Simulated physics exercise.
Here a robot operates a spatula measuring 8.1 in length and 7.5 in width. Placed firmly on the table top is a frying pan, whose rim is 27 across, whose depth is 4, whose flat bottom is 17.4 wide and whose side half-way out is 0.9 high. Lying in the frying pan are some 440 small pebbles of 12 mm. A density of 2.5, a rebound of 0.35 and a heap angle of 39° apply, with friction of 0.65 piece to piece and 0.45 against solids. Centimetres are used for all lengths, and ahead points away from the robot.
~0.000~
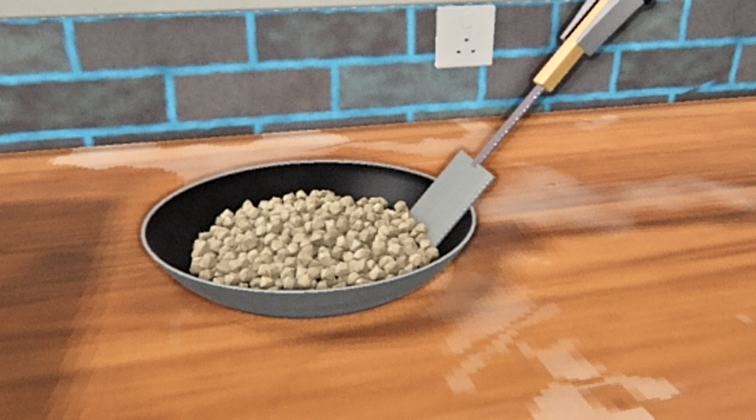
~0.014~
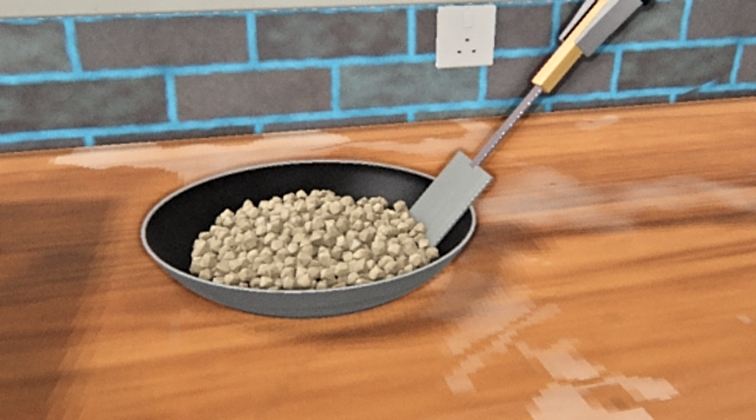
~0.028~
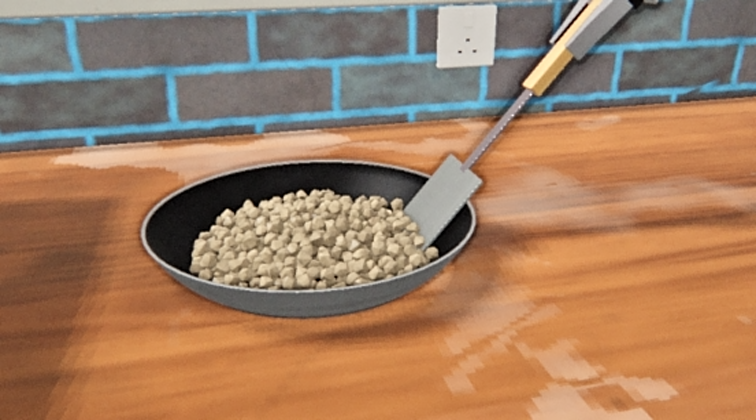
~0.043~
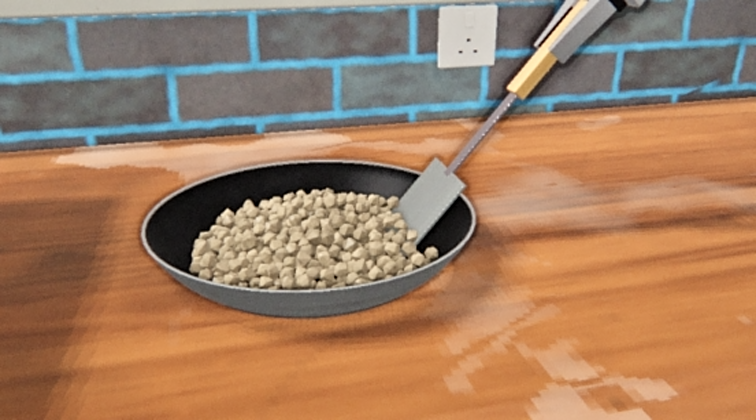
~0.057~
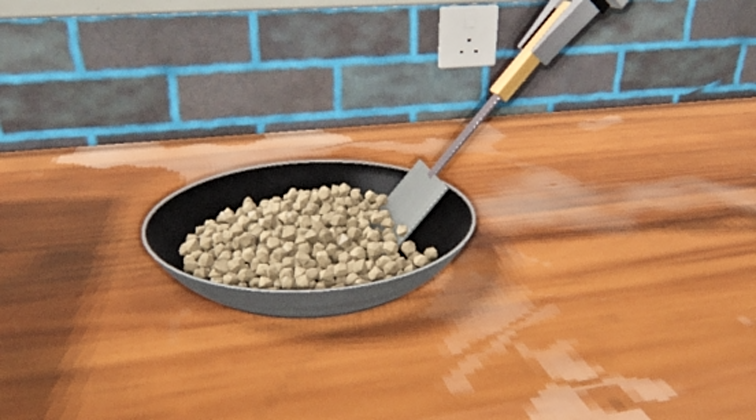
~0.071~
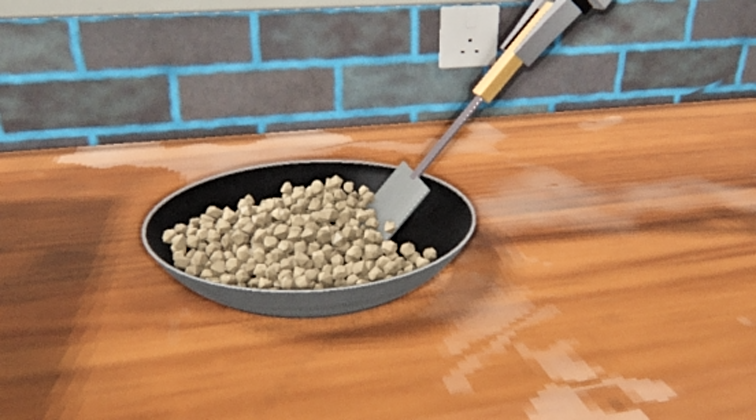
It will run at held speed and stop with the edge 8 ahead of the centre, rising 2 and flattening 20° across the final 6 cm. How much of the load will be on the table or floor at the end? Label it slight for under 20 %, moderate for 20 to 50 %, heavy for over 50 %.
Label: Slight.
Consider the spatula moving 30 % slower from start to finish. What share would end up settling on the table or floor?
10 per cent, about.
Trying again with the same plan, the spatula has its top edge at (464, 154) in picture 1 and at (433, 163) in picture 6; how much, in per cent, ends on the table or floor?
Roughly 5 percent ends up there.
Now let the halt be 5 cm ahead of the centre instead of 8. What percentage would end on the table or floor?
With that change, I'd expect about 5 per cent.
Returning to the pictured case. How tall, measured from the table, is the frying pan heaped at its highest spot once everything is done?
5.5 cm.
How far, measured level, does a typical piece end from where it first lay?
Roughly 6 centimetres.
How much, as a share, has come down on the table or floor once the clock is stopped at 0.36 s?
About 10 per cent.
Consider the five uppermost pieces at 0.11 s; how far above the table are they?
6 cm.
After 0.11 s, sloping 49°, highest piece 7 above the table; 438 in the frying pan.
After 0.14 s, sloping 43°, highest piece 7 above the table; 437 in the frying pan, 1 on the blade or in flight.
After 0.36 s, sloping 29°, highest piece 6 above the table; 383 in the frying pan, 50 on the table or floor, 5 on the blade or in flight.
After 1.41 s, sloping 29°, highest piece 5 above the table; 381 in the frying pan, 57 on the table or floor.
In the end, 381 in the frying pan, 57 on the table or floor. That is 13 % on the table or floor.
